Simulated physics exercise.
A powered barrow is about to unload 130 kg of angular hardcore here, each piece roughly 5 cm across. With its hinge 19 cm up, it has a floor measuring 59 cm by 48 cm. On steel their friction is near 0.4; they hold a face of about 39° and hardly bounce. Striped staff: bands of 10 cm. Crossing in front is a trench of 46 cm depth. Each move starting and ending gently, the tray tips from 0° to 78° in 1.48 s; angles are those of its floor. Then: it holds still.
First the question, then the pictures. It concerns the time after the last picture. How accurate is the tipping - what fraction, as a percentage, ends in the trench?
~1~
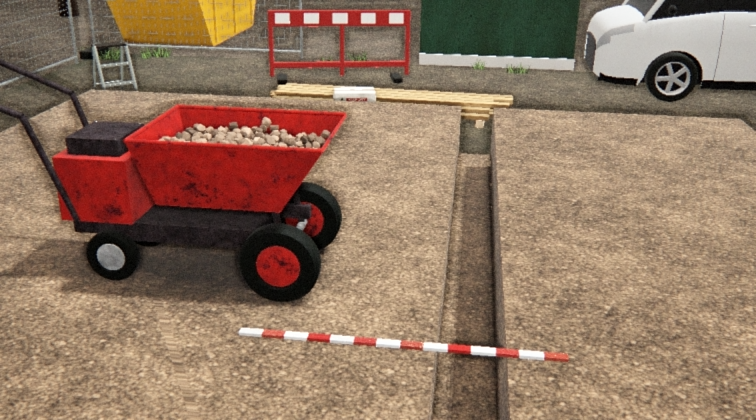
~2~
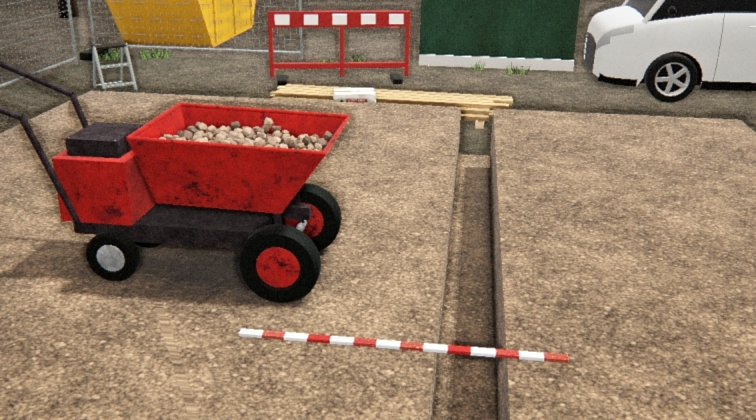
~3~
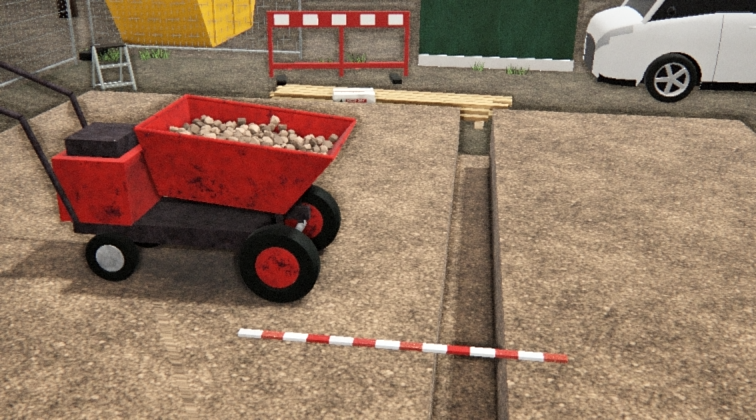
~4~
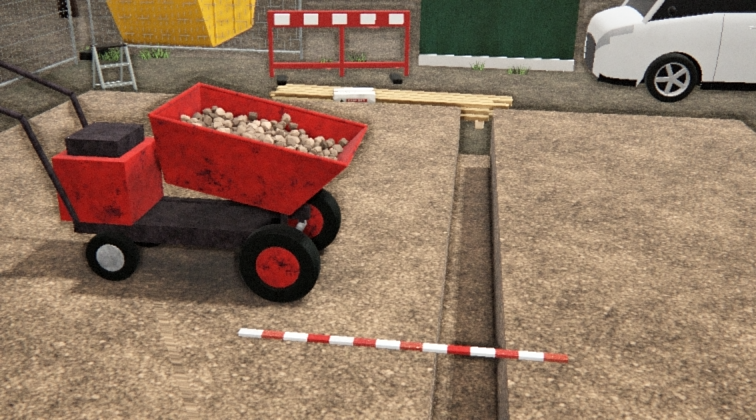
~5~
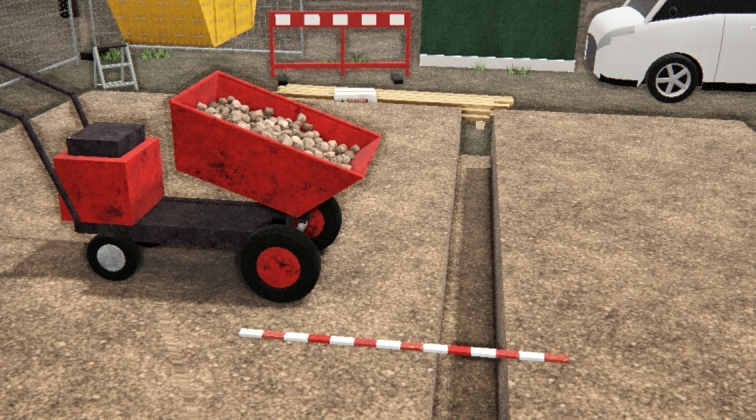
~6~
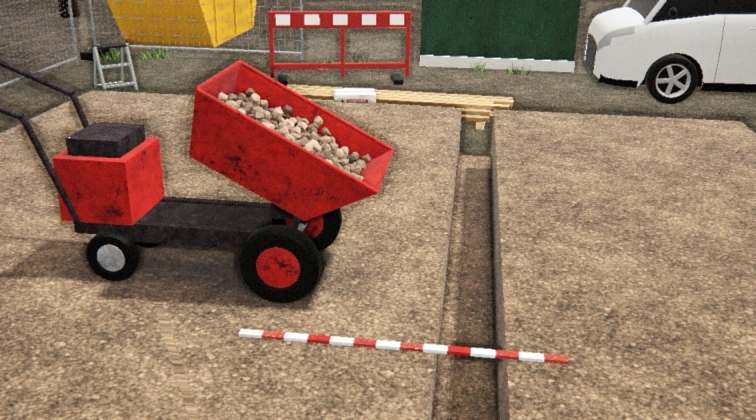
Close to 58 in every hundred.
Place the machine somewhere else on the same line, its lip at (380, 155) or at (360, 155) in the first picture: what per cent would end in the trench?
Near 85 per cent from the first place, 95 from the second.
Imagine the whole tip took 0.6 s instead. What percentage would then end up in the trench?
Roughly 70 per cent would.
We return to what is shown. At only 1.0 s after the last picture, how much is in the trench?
20 per cent, give or take.
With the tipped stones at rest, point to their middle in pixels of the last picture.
Their middle lands near (465, 349).
Then, 0.5 s after the last picture the floor is at 66°, 100 % in the tray; the foremost stones are at (420, 253).
Then, 1.0 s after the last picture the floor is at 78°, 70 % in the tray, 9 % short of the trench, 21 % in the trench; the foremost stones are at (494, 355).
Then, 1.3 s after the last picture the floor is at 78°, 40 % in the tray, 12 % short of the trench, 48 % in the trench; the foremost stones are at (505, 341).
Then, 3.3 s after the last picture the floor is at 78°, 29 % in the tray, 12 % short of the trench, 58 % in the trench; the foremost stones are at (505, 359).
